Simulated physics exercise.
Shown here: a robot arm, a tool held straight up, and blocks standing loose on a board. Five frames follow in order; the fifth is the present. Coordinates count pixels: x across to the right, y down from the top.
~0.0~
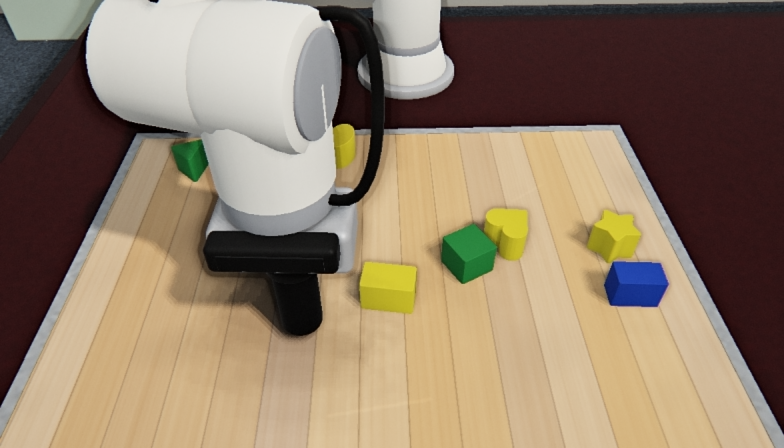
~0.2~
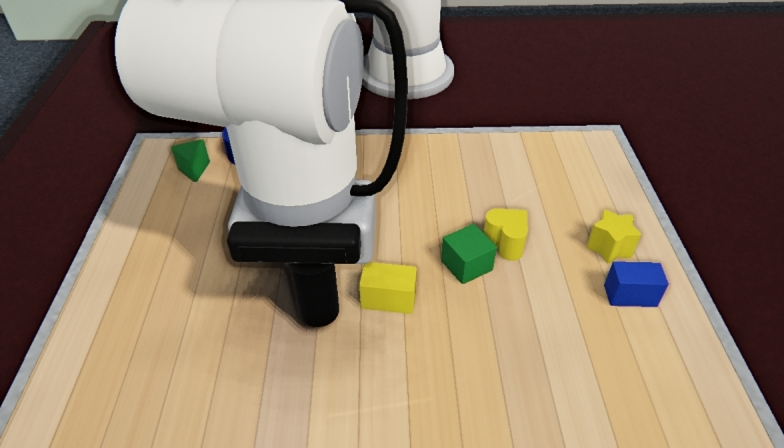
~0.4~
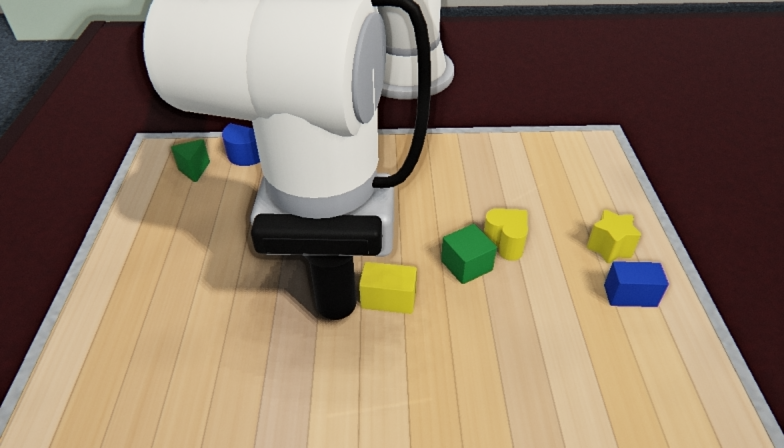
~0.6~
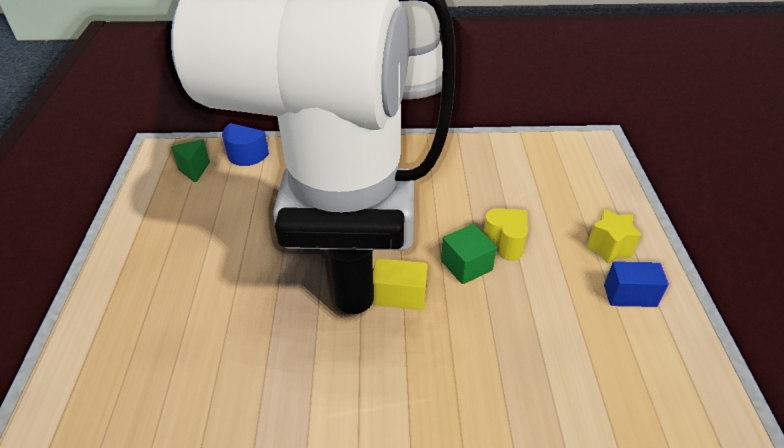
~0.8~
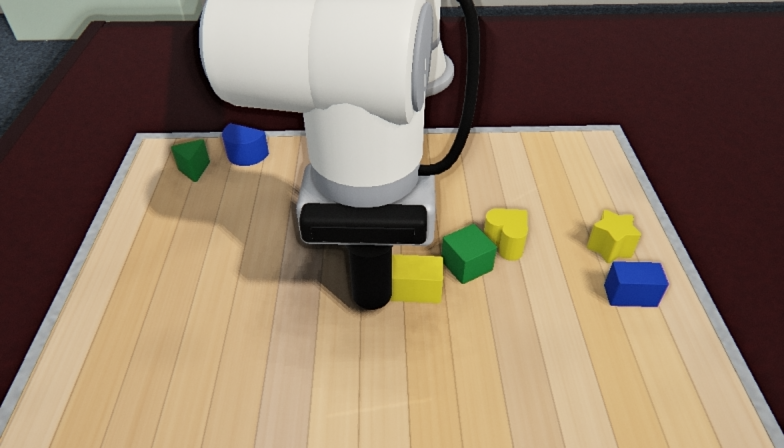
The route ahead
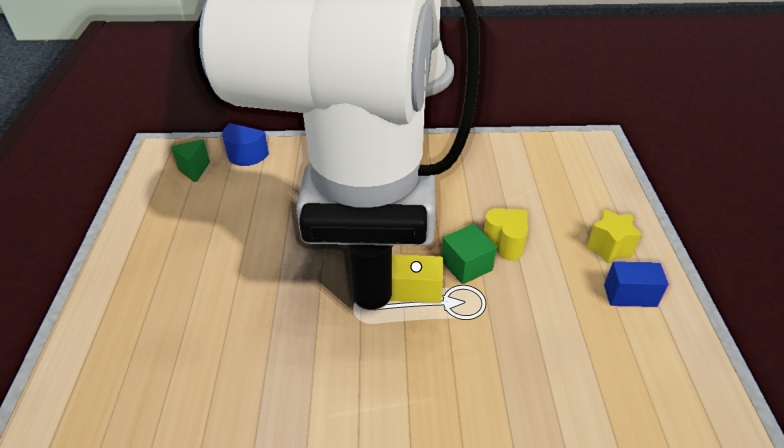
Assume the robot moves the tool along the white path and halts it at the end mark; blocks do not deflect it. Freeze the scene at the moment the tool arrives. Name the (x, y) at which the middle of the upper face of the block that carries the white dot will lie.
About (485, 248).
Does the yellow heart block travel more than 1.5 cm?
Yes - that is the case.
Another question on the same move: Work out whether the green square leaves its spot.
Here the green square moves off its spot.
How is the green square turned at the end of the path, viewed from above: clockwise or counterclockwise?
From above, the turn goes anticlockwise.
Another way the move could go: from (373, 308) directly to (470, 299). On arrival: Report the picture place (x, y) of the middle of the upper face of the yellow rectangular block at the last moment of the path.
For the centre of its top, I'd go with (489, 245).
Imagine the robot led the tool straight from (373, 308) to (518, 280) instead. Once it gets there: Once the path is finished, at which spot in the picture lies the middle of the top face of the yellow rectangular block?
Its top centre lands on (498, 227).
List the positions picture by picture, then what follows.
Lower end of the tool at (303, 321), tops of blocks, yellow rectangular block at (388, 276), green square at (470, 242), yellow heart block at (510, 221), in the first frame.
Tool at (320, 313), blocks as before, in the second frame.
Tool at (337, 306), blocks as before, in the third frame.
Tool at (354, 300), yellow rectangular block at (400, 272), in the fourth frame.
Tool at (372, 296), yellow rectangular block at (416, 267), green square at (470, 242), yellow heart block at (510, 221), in the fifth frame.
The drawn path runs in a line from (373, 308) to (465, 302); the dot is on the yellow rectangular block.
The first path, step by step. Halfway along, tool at (419, 292); yellow rectangular block at (451, 254), turned 35° anticlockwise; green square at (483, 232); yellow heart block at (512, 219).
At the end, tool at (466, 290); yellow rectangular block at (485, 248), turned 60° anticlockwise; green square at (500, 219), turned 25° anticlockwise; yellow heart block at (524, 203), turned 15° anticlockwise.
